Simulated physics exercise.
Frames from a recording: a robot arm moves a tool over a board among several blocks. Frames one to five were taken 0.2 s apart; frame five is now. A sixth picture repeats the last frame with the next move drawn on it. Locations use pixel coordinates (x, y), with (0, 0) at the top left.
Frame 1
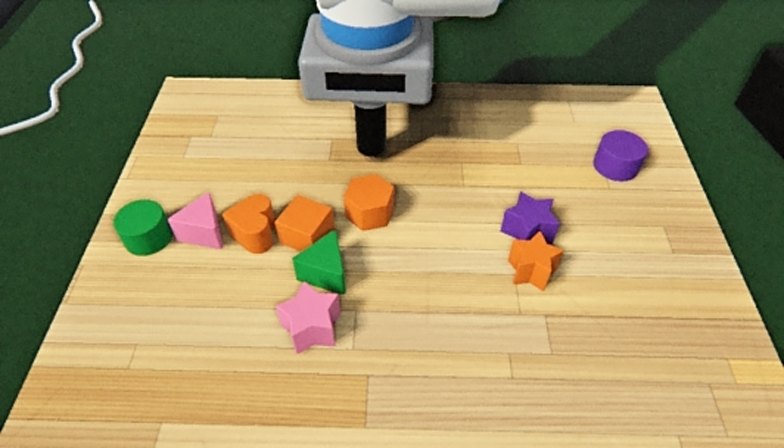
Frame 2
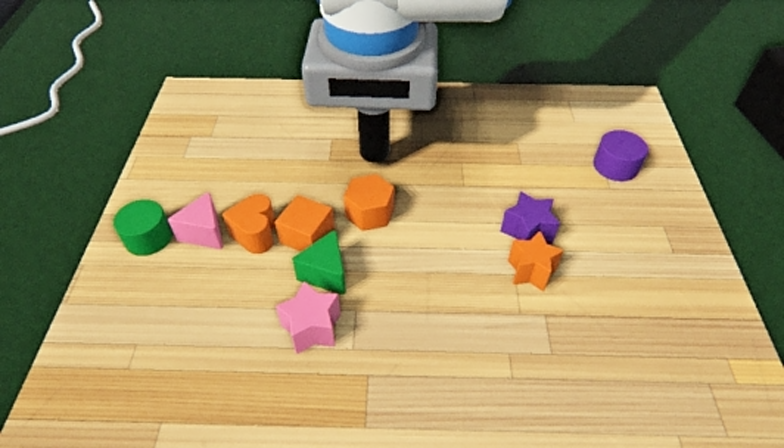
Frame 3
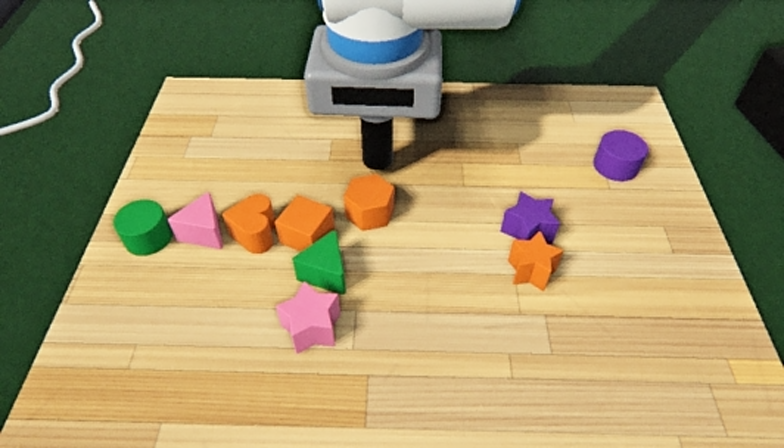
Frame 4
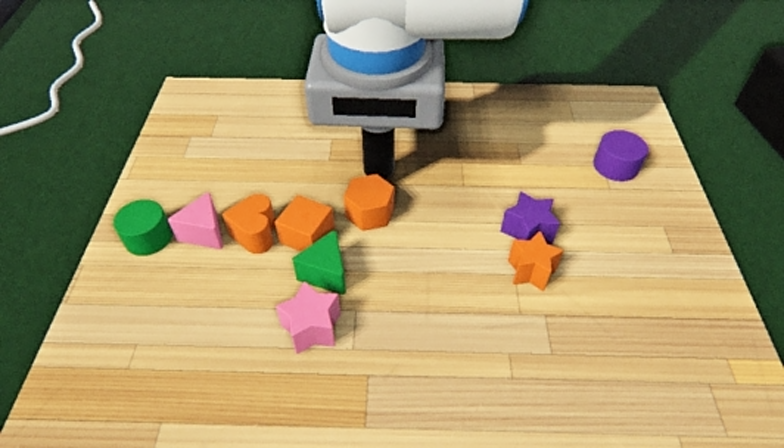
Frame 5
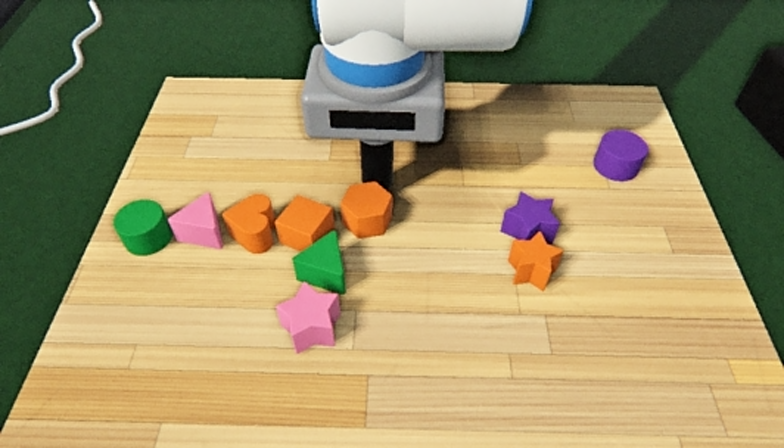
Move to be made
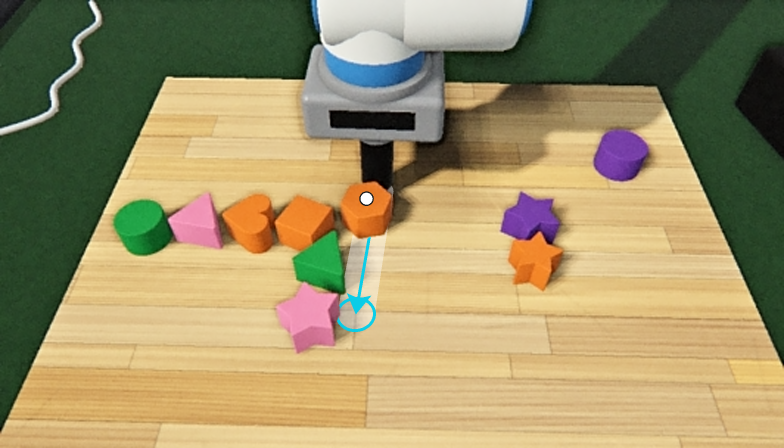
On a wooden board, a robot arm lowers its tool and nudges an orange hexagon slightly.
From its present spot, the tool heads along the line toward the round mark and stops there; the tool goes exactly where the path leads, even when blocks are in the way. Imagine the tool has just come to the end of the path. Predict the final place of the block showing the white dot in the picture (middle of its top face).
The middle of its upper face should be somewhere near (309, 287).
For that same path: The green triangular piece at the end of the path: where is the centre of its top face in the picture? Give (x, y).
I expect it at (266, 277).
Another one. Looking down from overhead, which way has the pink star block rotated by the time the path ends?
Turns anticlockwise.
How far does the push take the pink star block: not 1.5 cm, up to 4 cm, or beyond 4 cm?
Between 1.5 and 4 cm.
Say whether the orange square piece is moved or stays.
Stays where it is.
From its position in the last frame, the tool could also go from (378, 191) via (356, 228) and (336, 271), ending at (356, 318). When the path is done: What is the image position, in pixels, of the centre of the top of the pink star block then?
Its top middle will sit at (281, 357).
The line goes from (378, 191) to (356, 314); the dot is on the orange hexagon.
On the path given first. One third of the way, tool (371, 220); green triangular piece (313, 261), turned 15° anticlockwise; orange hexagon (348, 236), turned 25° clockwise.
Two thirds of the way, tool (363, 261); pink star block (305, 314), turned 20° anticlockwise; green triangular piece (279, 274), turned 15° anticlockwise; orange hexagon (324, 266), turned 75° clockwise.
At the end, tool (355, 306); orange square piece unmoved; pink star block (283, 337), turned 35° anticlockwise; green triangular piece (266, 277), turned 10° clockwise; orange hexagon (309, 287), turned 105° clockwise.
